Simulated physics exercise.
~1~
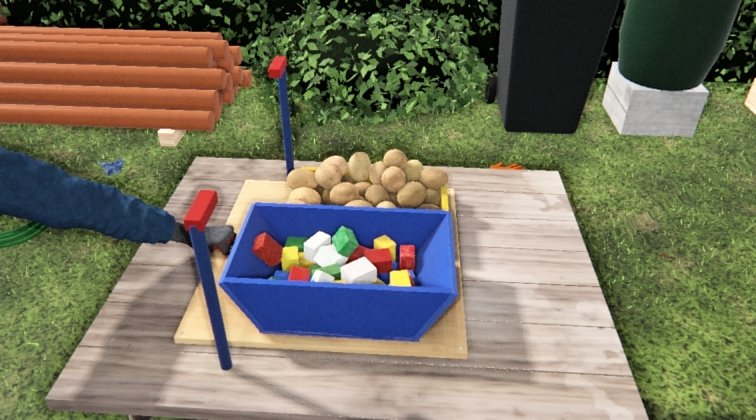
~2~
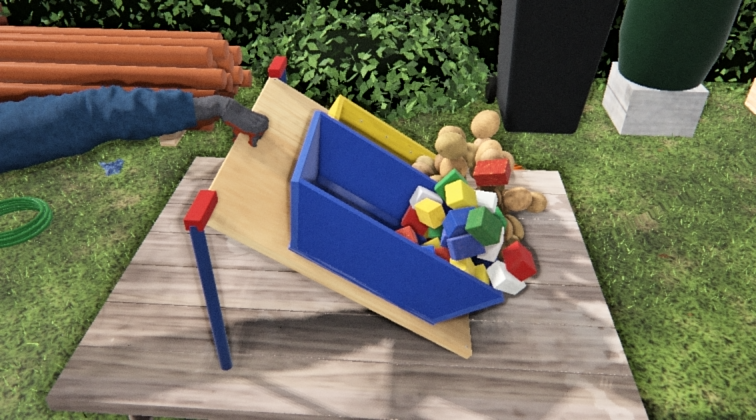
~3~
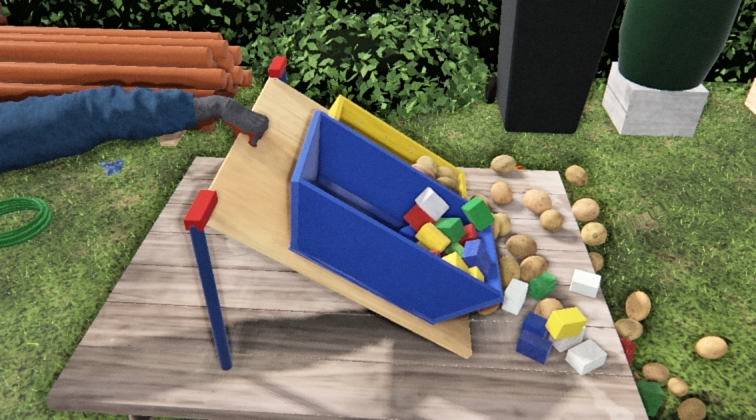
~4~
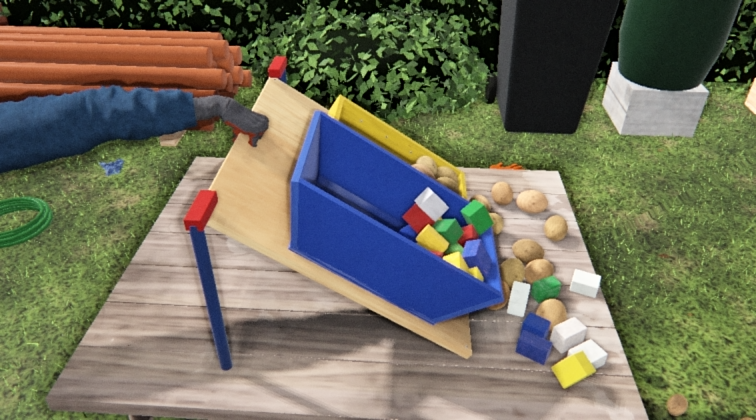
A wooden board holding a blue box of toy bricks and a yellow box of potatoes was tipped up steeply by a gloved hand, spilling potatoes and bricks rightward, some off the table, while several bricks stayed in the blue box.
